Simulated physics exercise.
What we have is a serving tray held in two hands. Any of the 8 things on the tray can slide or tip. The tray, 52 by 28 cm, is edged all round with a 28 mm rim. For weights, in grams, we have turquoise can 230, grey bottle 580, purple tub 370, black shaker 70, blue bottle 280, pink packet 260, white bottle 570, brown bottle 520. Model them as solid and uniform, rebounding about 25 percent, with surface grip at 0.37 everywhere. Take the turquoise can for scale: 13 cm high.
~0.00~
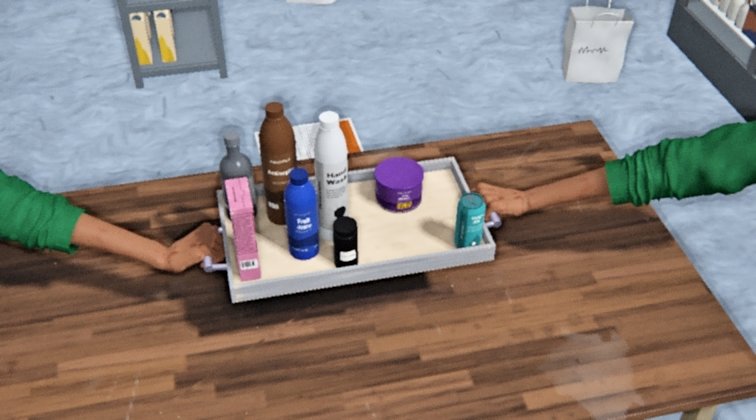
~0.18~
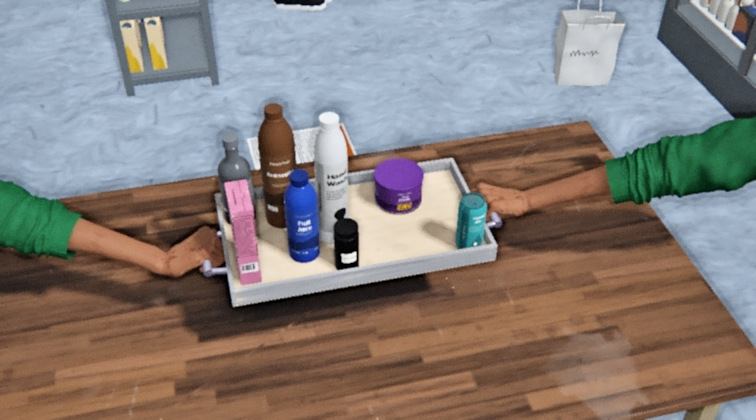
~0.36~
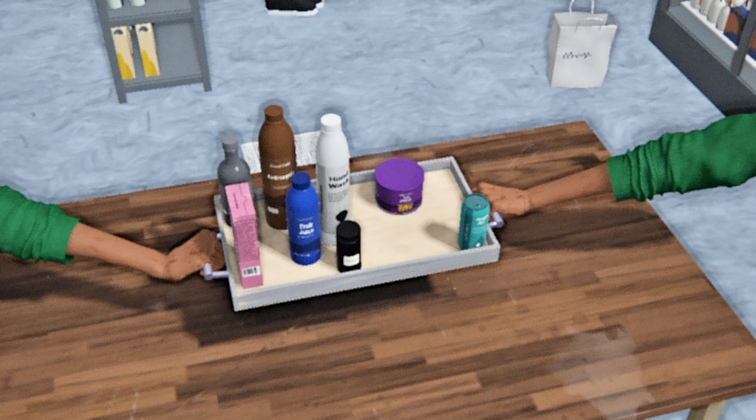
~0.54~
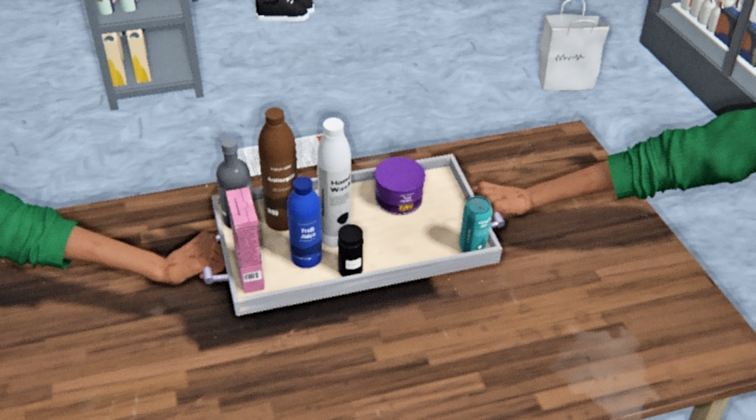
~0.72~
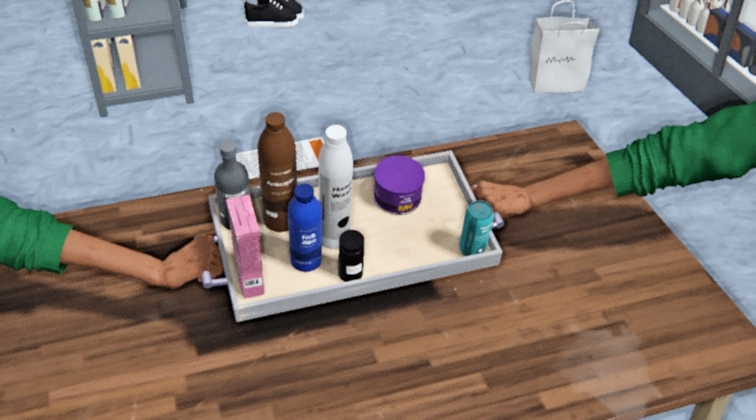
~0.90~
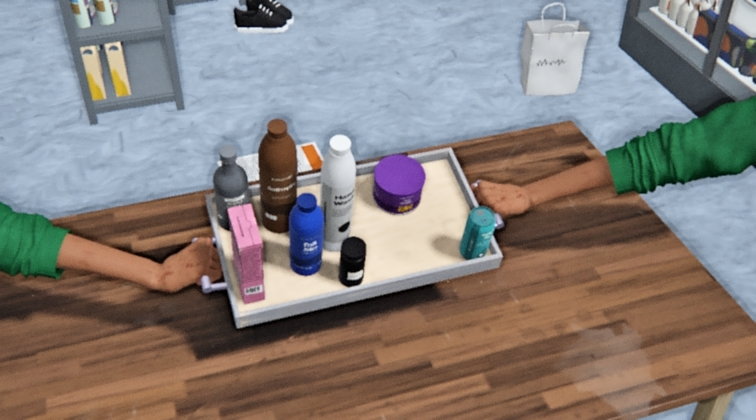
At first, two green-sleeved hands hold a level tray of bottles, a pink packet and a purple tub above a wooden table. Then the tray gradually tilts, its near edge dipping lower as the view behind shifts, while the hands keep their grip and the items stay upright in nearly the same spots.
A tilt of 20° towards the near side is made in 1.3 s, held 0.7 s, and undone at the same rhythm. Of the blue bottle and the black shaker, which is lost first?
The second of the two.
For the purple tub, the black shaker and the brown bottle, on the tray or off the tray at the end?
Outcome: The purple tub remains on its support; the black shaker departs its support; the brown bottle departs its support.
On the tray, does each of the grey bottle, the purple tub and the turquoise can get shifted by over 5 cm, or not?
Grey bottle: Is displaced; purple tub: Remains in place; turquoise can: Remains in place.
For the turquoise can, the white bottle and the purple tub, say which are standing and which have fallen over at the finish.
Final state - turquoise can: Remains on its base; white bottle: Goes over; purple tub: Remains on its base.
Around 1.80 s, tray tilted 20°, near edge down; black shaker, blue bottle, white bottle and brown bottle now off the tray; grey bottle tipped 46° against what carries it; pink packet tipped 17° against what carries it.
Around 2.40 s, tray tilted 18°, near edge down; pink packet now off the tray; grey bottle on its side.
Finally (3.9 s), off the tray, black shaker, blue bottle, pink packet, white bottle and brown bottle; on their side or leaning hard on the tray, grey bottle; the other 2 still in place (within 5 cm). Final places as that camera would see them, black shaker near (447, 387). Blue bottle went at 1.52 s; black shaker went at 1.32 s.
